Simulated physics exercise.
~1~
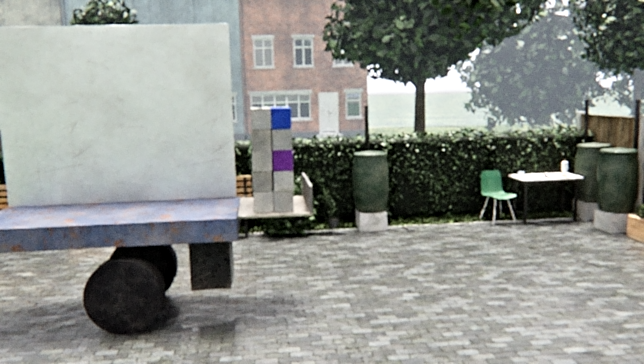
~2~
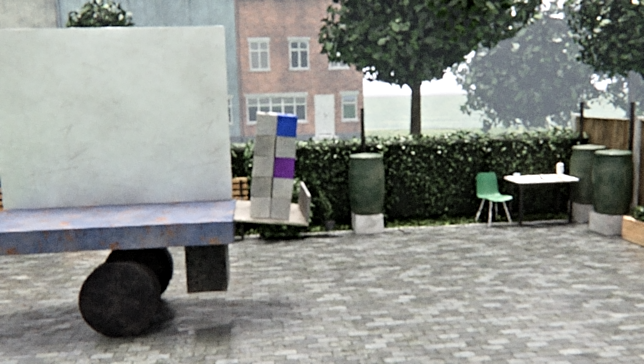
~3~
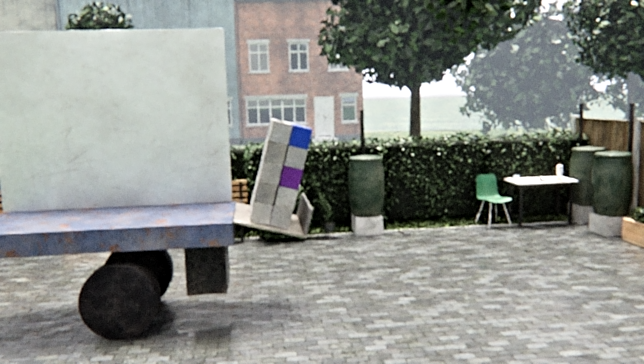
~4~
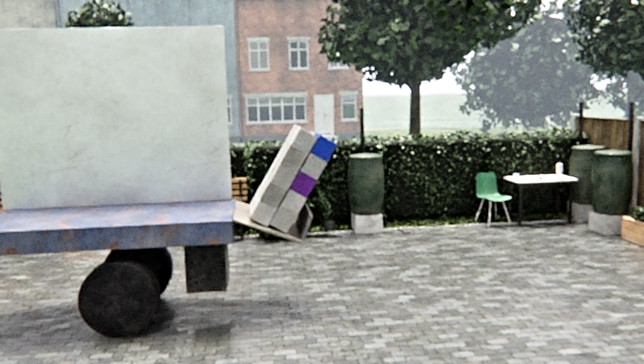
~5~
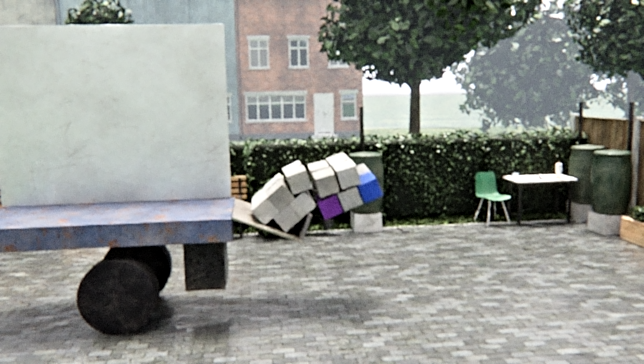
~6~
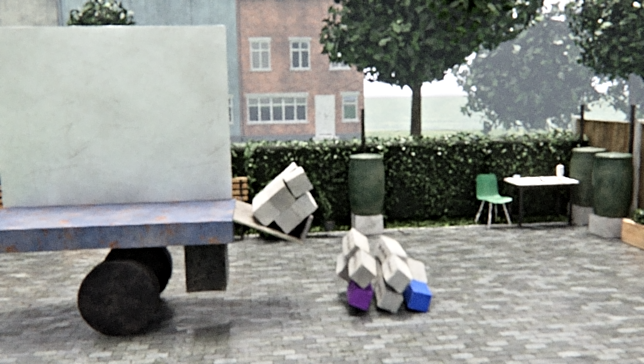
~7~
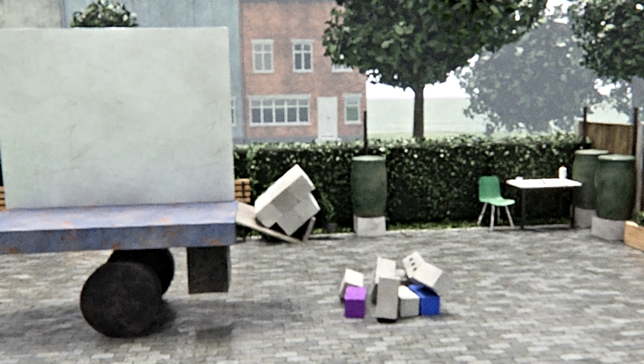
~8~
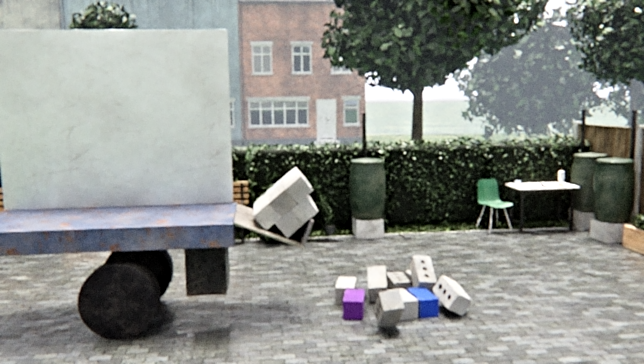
The clip shows a stack of pale grey blocks, one blue and one purple, on a lorry's tail lift in a paved yard; the platform tilts down to the right, the stack leans and topples, and several blocks, including both coloured ones, lie scattered on the paving while others stay on the slope.
